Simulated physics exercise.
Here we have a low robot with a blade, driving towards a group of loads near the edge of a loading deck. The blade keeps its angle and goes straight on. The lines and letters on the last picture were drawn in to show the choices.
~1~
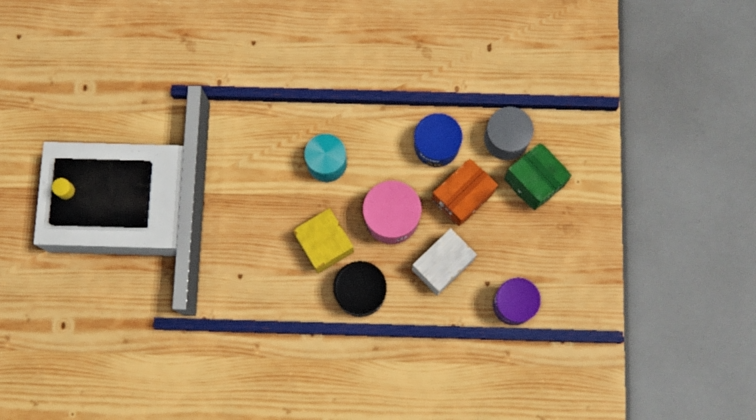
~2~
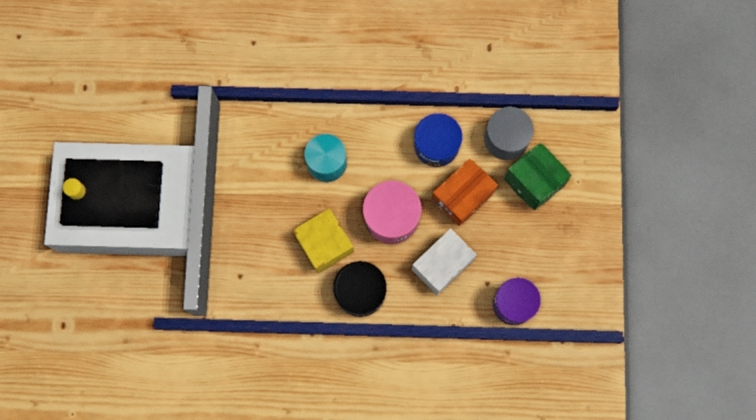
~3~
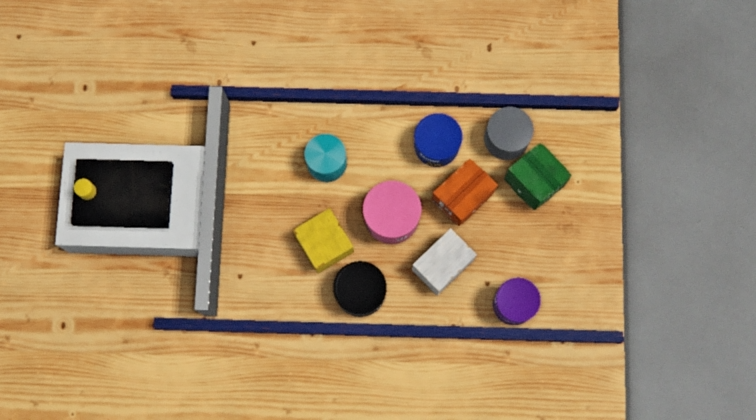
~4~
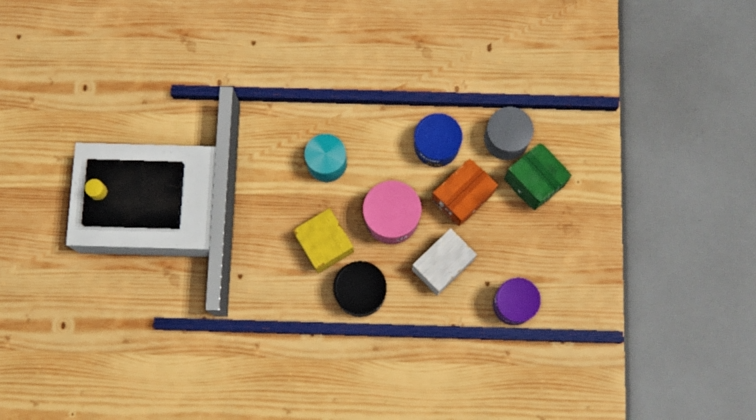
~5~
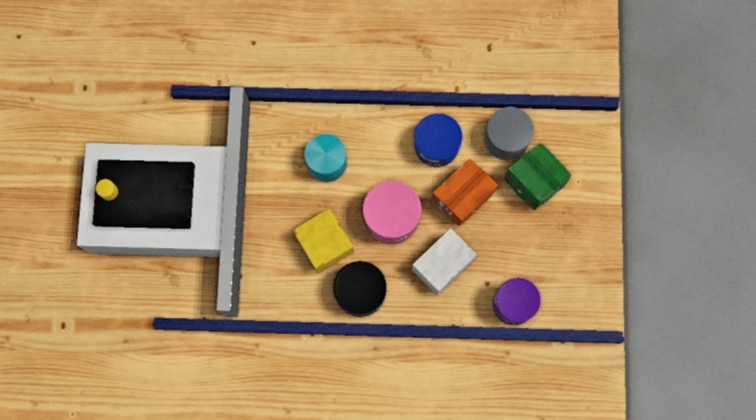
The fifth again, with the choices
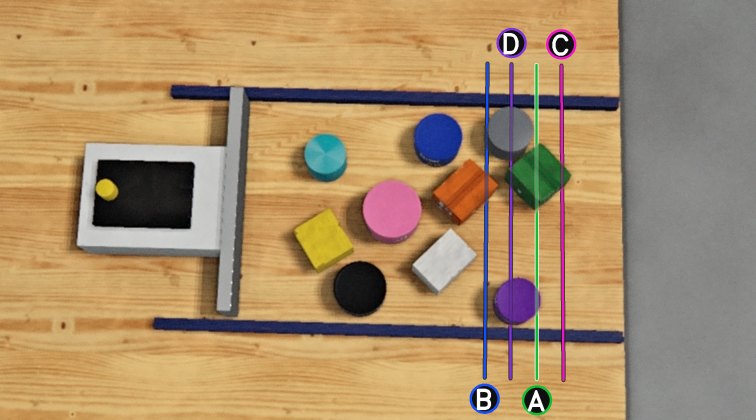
The clip shows a low robot with a wide blade moving slowly to the right between two dark blue rails on a wooden surface, while the group of colourful round and box-shaped objects ahead stays still and untouched.
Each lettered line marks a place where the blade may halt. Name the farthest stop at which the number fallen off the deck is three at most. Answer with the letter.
The farthest such stop is A.
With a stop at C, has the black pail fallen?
No.
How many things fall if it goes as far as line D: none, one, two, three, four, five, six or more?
One.
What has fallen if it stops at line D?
It is the green box.
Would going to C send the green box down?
Yes.
On the marked copy, A at (537, 217); B at (486, 216); C at (562, 218); D at (511, 216).
Taking A. A third of the way, robot (262, 197); black pail (373, 297); turquoise canister (371, 159).
Two thirds of the way, robot (374, 200); green box (592, 168); grey canister (554, 126).
When it is over, robot (459, 203); green box over the edge; white crate over the edge; two fallen.
As for the rest, B is within the limit but short; C drops five; D is within the limit but short.
